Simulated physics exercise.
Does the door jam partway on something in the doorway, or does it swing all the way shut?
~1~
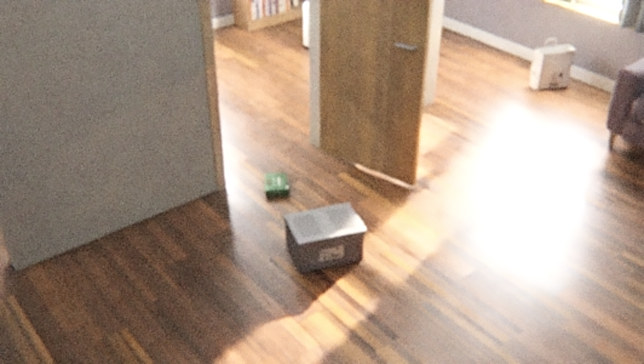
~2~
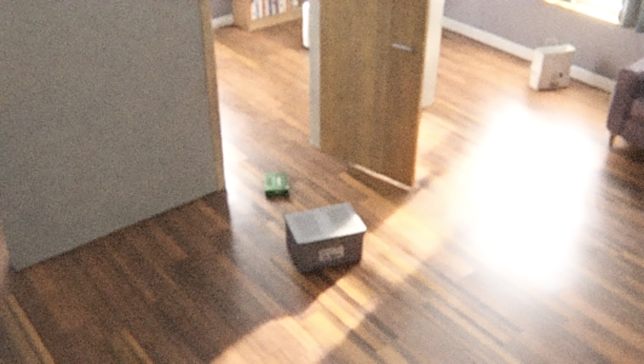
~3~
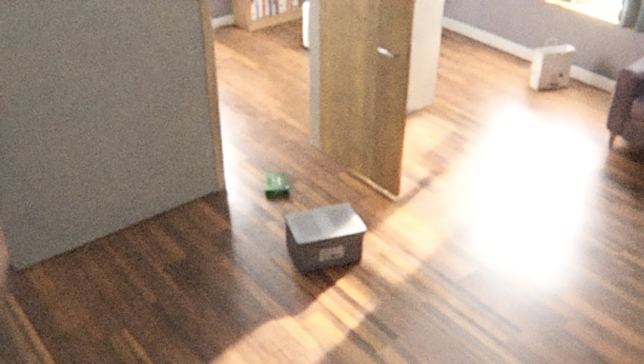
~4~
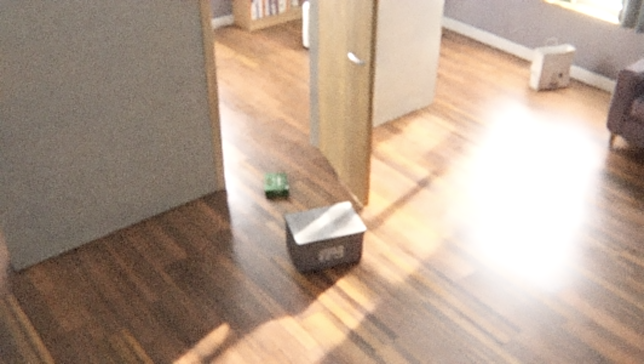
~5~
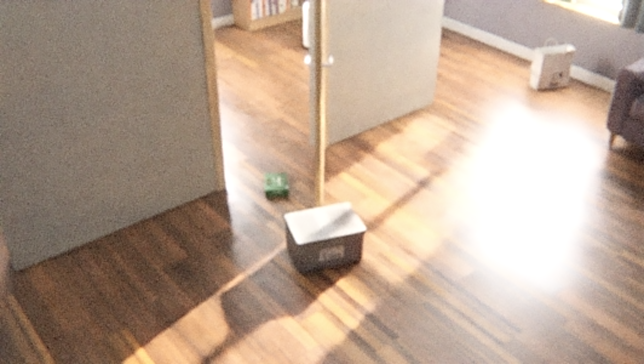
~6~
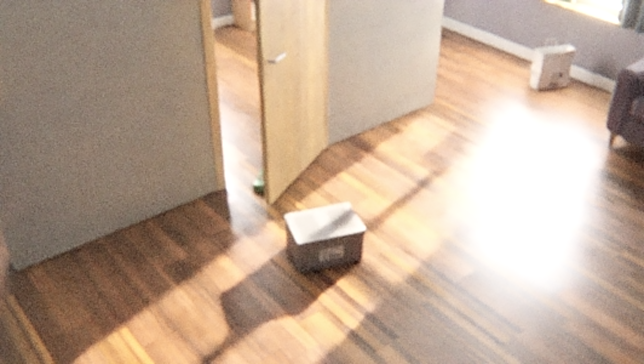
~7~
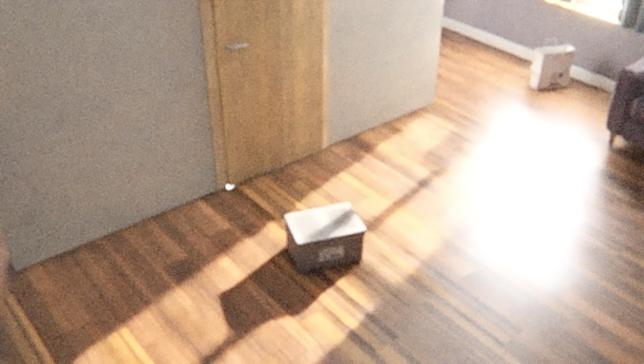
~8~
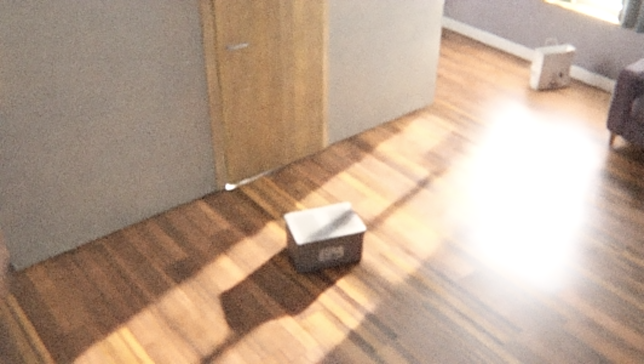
It swings all the way shut, with the green packet shifted left and out of sight by the end.
